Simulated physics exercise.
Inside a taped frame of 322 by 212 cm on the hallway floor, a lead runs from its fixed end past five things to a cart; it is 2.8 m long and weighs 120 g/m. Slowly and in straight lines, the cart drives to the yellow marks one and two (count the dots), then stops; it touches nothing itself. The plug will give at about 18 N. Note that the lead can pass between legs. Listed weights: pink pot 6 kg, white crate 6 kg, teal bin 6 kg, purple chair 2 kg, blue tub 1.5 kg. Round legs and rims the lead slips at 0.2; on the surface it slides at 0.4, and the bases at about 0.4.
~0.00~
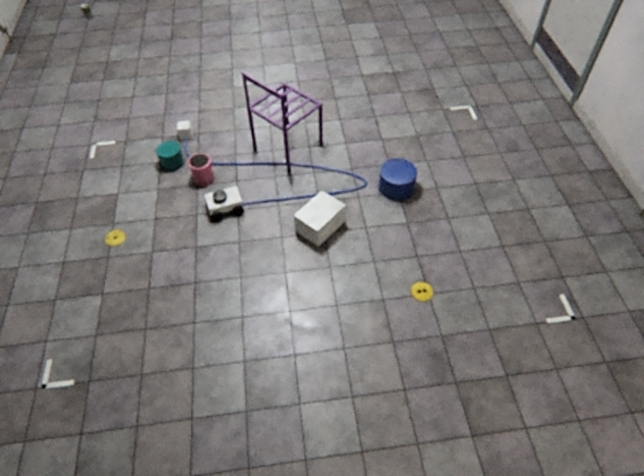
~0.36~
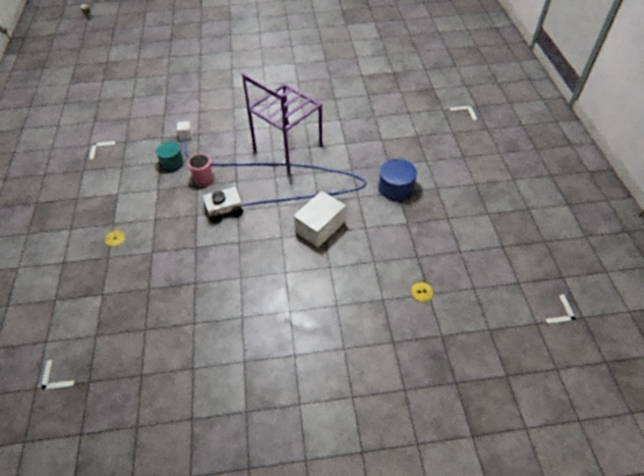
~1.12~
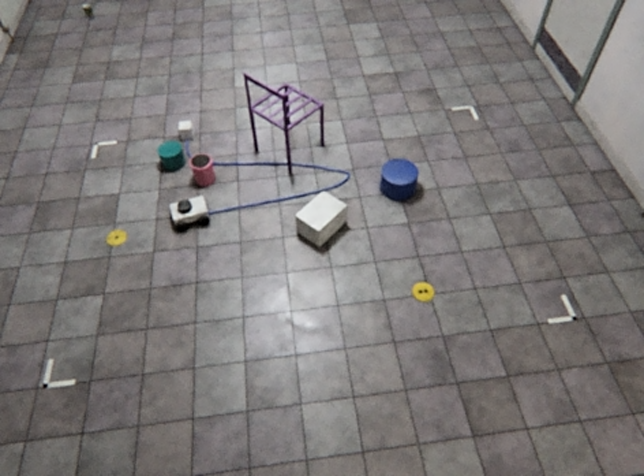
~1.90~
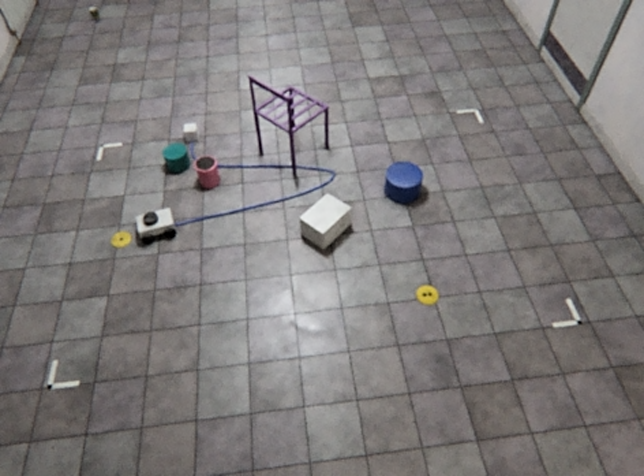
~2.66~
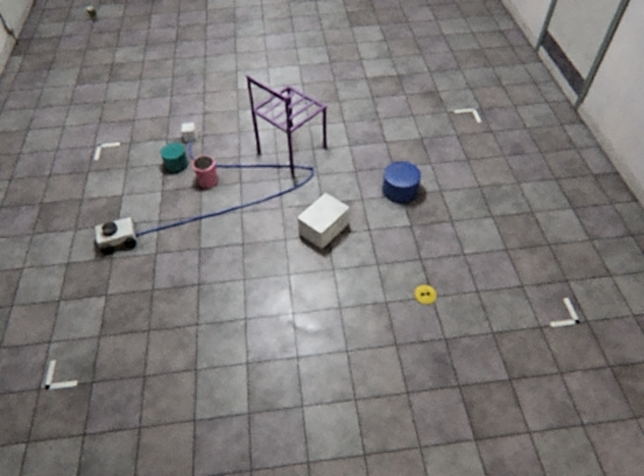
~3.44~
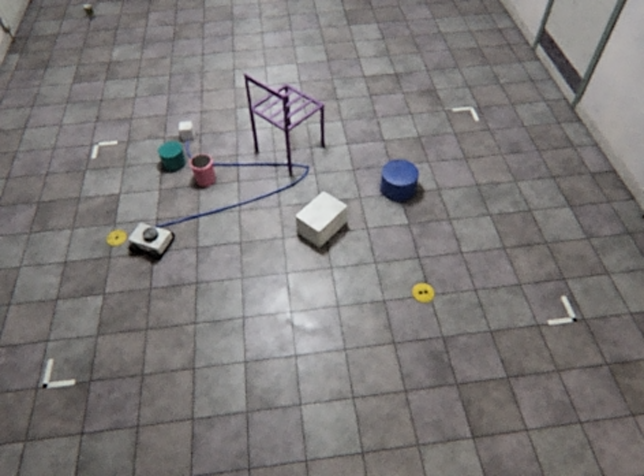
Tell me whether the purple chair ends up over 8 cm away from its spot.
It remains.
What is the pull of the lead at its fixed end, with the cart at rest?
It comes out close to 0 N.
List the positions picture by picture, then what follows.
The first picture shows purple chair (285, 105); marks (115, 238) (422, 292); lead runs through (272, 200); cart (232, 205).
In the second picture, lead runs through (271, 201); cart (231, 206).
In the third picture, lead runs through (239, 207); cart (198, 215).
In the fourth picture, lead runs through (207, 218); cart (165, 227).
In the fifth picture, lead runs through (308, 179) (168, 226); cart (126, 236).
The sixth picture shows purple chair (286, 106); lead runs through (300, 179) (232, 206); cart (147, 242).
After 4.9 s, cart at (214, 254), lead slack at the fixed end; nothing else has moved.
After 6.3 s, cart at (285, 267), lead slack at the fixed end; nothing else has moved.
After 7.8 s, cart at (359, 280), lead slack at the fixed end; nothing else has moved.
After 9.2 s, cart at (423, 291), lead slack at the fixed end; nothing else has moved.
After 9.6 s, cart at (423, 291), lead slack at the fixed end; purple chair 0 cm off its start at (286, 106).
